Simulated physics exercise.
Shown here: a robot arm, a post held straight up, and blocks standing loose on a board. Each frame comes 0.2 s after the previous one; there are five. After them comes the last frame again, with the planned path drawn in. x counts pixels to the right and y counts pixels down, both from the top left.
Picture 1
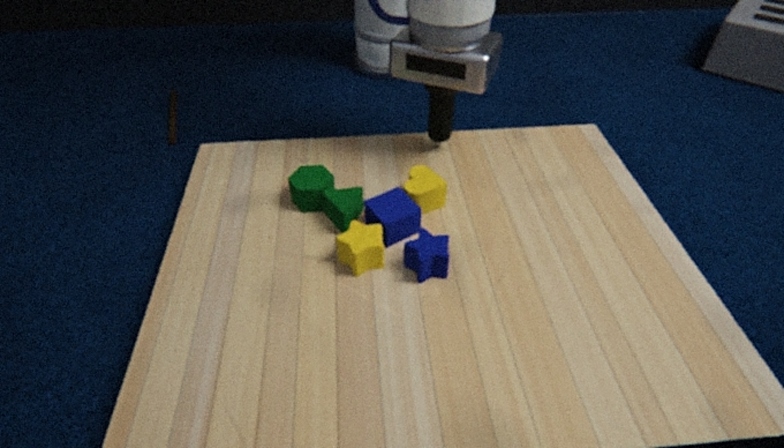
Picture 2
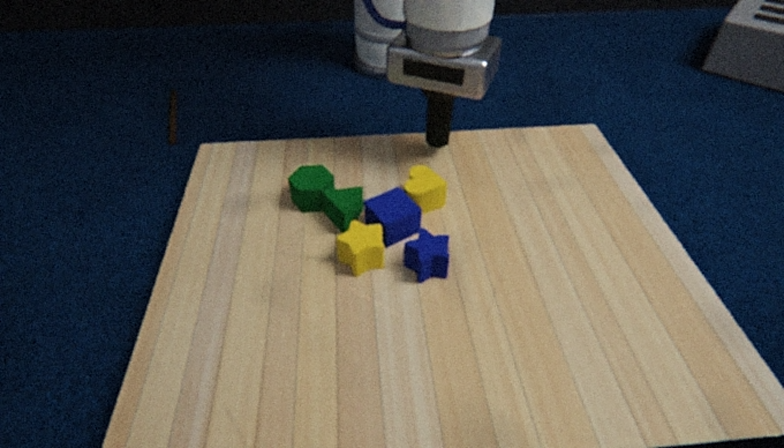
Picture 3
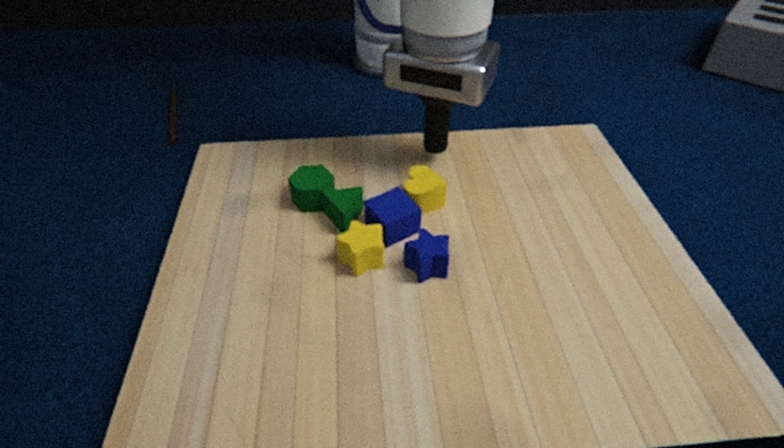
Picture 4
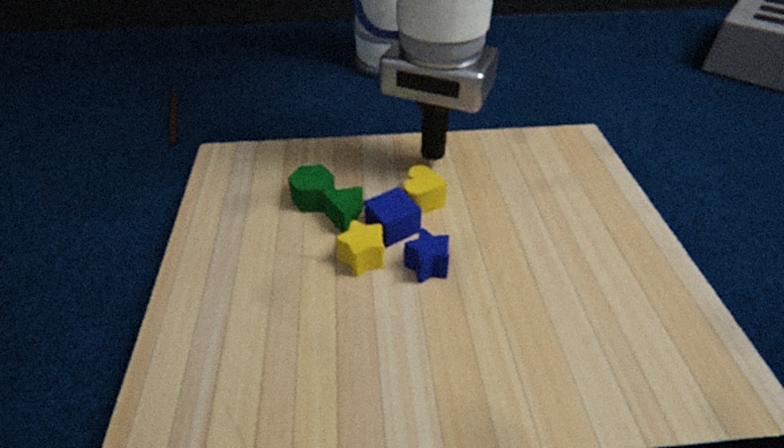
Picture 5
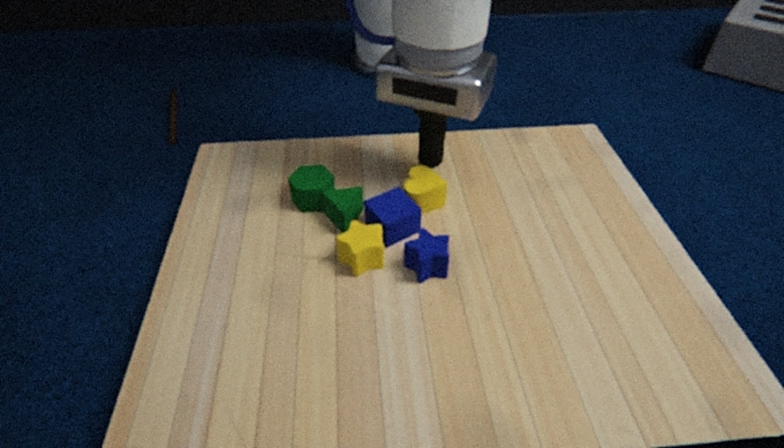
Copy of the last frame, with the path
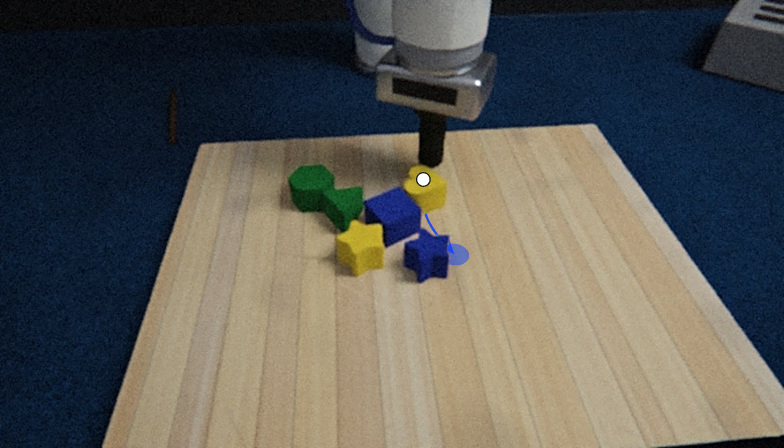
To begin with, a robot arm holds a dark post upright near the far edge of a wooden board, behind a loose cluster of green, yellow and blue blocks. The post then moves slowly nearer, drifting slightly left toward the yellow heart, while all the blocks stay still.
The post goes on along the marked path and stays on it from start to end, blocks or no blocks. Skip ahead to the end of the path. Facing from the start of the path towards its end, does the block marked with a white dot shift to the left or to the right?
Facing from start to end, it will go to the left.
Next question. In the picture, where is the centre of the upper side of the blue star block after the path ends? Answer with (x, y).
The blue star block ends near (436, 269).
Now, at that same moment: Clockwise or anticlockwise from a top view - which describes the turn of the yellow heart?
Counterclockwise from above.
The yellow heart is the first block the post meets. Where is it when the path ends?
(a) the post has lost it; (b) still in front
(b)
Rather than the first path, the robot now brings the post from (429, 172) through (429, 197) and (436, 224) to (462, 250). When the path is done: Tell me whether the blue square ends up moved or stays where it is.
By the time the path is finished, it has moved at least a centimetre.
Path on the board, from (429, 172) via (423, 197) and (431, 226), ending at (454, 254); the dot is on the yellow heart.
What follows on the original path. One third of the way, post at (424, 187); yellow star block at (358, 238); blue square at (390, 209); yellow heart at (429, 198), turned 25° anticlockwise.
Two thirds of the way, post at (432, 215); yellow star block at (354, 239); blue square at (390, 211), turned 15° clockwise; yellow heart at (445, 227), turned 50° anticlockwise; blue star block at (430, 252), turned 20° clockwise.
At the end, post at (456, 243); yellow star block at (354, 239); blue square at (390, 211), turned 15° clockwise; yellow heart at (473, 256), turned 60° anticlockwise; blue star block at (436, 269), turned 95° clockwise.
